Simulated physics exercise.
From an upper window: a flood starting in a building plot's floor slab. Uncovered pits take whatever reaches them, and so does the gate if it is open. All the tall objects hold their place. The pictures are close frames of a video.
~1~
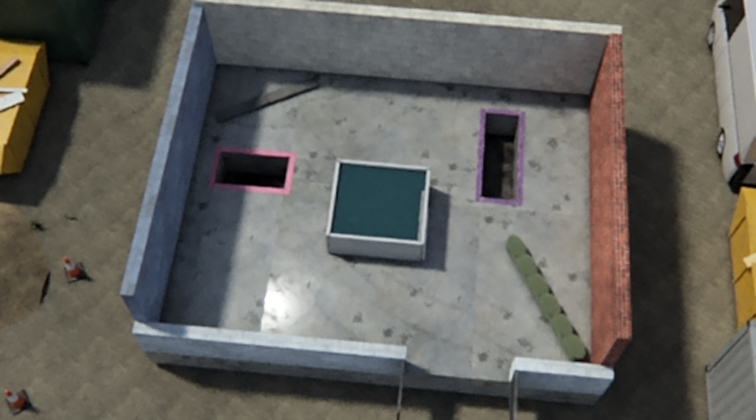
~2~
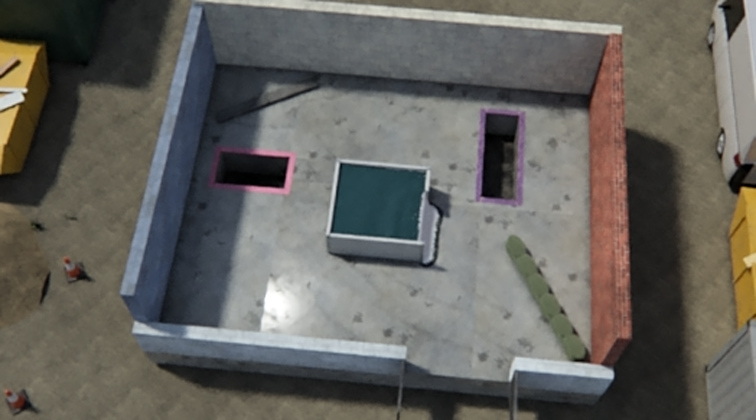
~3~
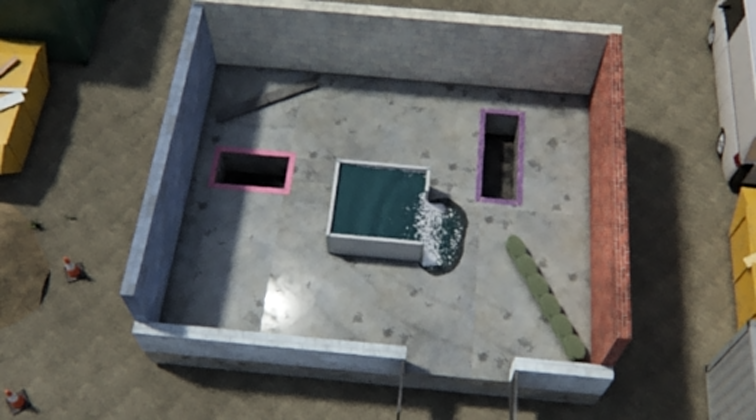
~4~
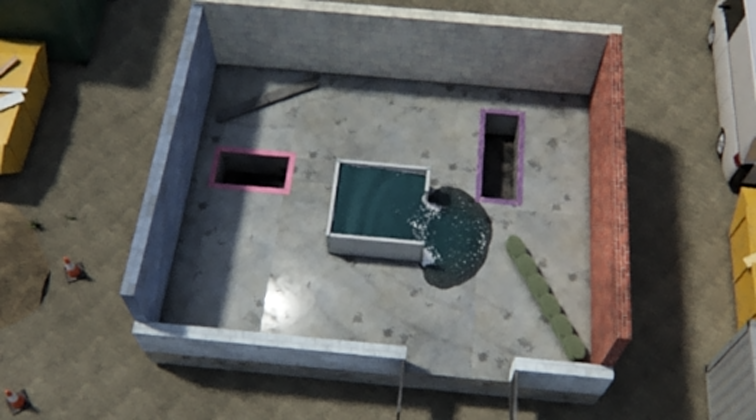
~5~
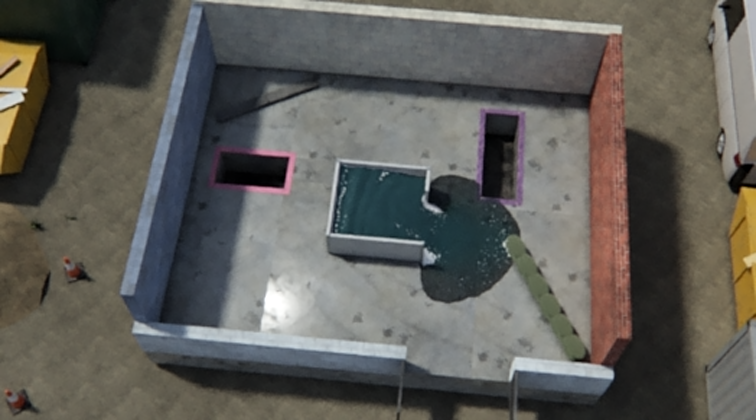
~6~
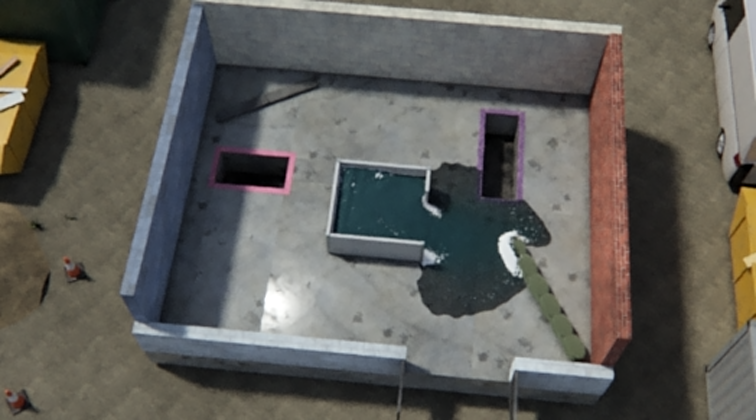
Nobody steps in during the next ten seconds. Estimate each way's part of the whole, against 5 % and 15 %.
In the end: The gate takes over 15 %; the pink pit takes under 5 %; the purple pit takes over 15 %.
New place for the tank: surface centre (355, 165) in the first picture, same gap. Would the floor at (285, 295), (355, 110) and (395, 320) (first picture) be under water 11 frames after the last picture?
In turn: Clear, not flooded, free of water.
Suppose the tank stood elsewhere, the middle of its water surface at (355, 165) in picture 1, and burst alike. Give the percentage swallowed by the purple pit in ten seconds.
Parts in a hundred: Purple 40.
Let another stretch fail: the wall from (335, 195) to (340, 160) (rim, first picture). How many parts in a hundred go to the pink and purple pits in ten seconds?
Roughly, in per cent: Pink 50, purple 0.
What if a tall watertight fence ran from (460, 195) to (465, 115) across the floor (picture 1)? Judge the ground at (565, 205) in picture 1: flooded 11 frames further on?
Verdict: Covered.
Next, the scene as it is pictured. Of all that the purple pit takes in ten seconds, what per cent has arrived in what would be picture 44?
About 55 per cent.
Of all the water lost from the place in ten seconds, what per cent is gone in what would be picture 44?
Close to 60 %.
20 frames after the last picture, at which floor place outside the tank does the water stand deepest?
Around (577, 376).
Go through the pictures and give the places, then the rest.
Still water in the open tank at (379, 203), in the first picture.
Water pours out at (422, 227) and has run to (430, 262), in the second picture.
Water pours out at (422, 228) and has run to (460, 213), in the third picture.
The front is at (489, 231), out from the gap at (422, 229), in the fourth picture.
Water pours out at (422, 229) and has run to (515, 230), in the fifth picture.
Water pours out at (422, 229) and has run to (544, 233), in the sixth picture.
A moment on, water covers 20 % of the floor; the gate 0 %, the pink pit 0 %, the purple pit 2 %.
Next, water covers 25 % of the floor; the gate 0 %, the pink pit 0 %, the purple pit 5 %.
Then, water covers 30 % of the floor; the gate 4 %, the pink pit 0 %, the purple pit 7 %.
Later, water covers 45 % of the floor; the gate 14 %, the pink pit 0 %, the purple pit 13 %.
In the end, water covers 65 % of the floor; the gate 22 %, the pink pit 0 %, the purple pit 23 %.
